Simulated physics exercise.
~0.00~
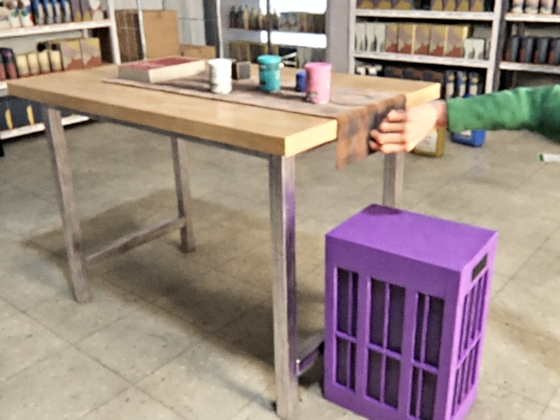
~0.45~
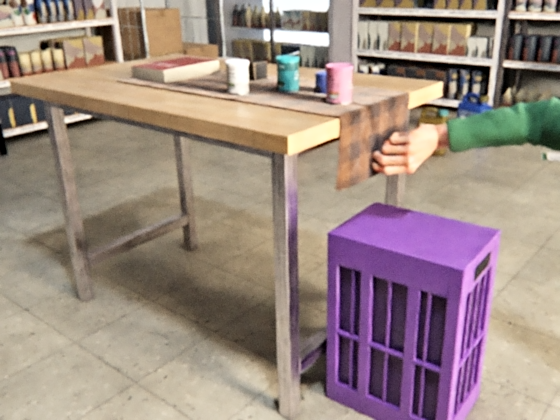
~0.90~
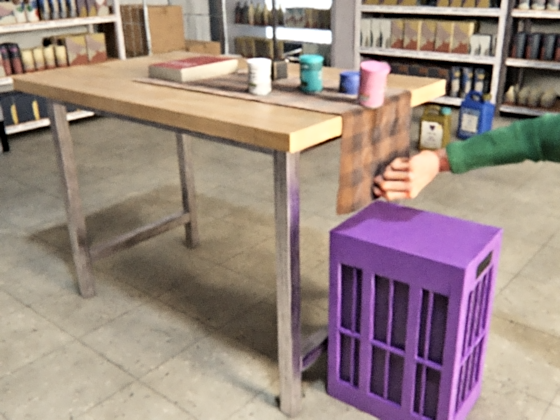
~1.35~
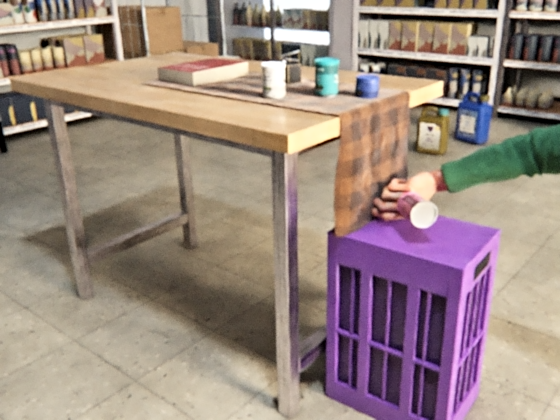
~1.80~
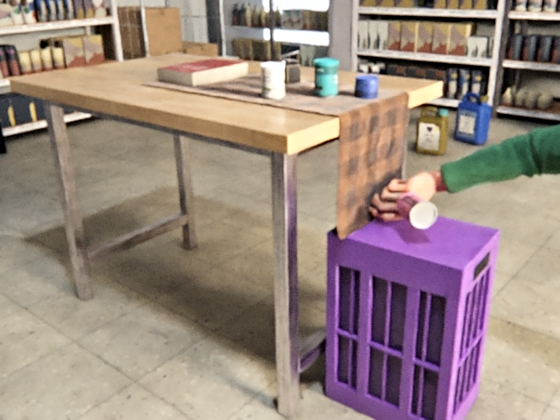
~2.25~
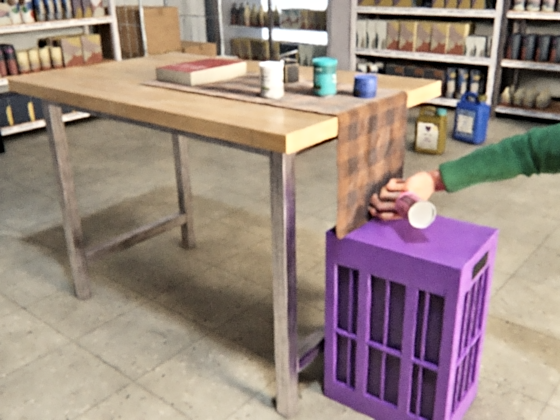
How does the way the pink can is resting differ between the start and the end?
At the start the pink can stands upright on the cloth on the table. At the end it lies on its side by the hand, down at the purple crate.
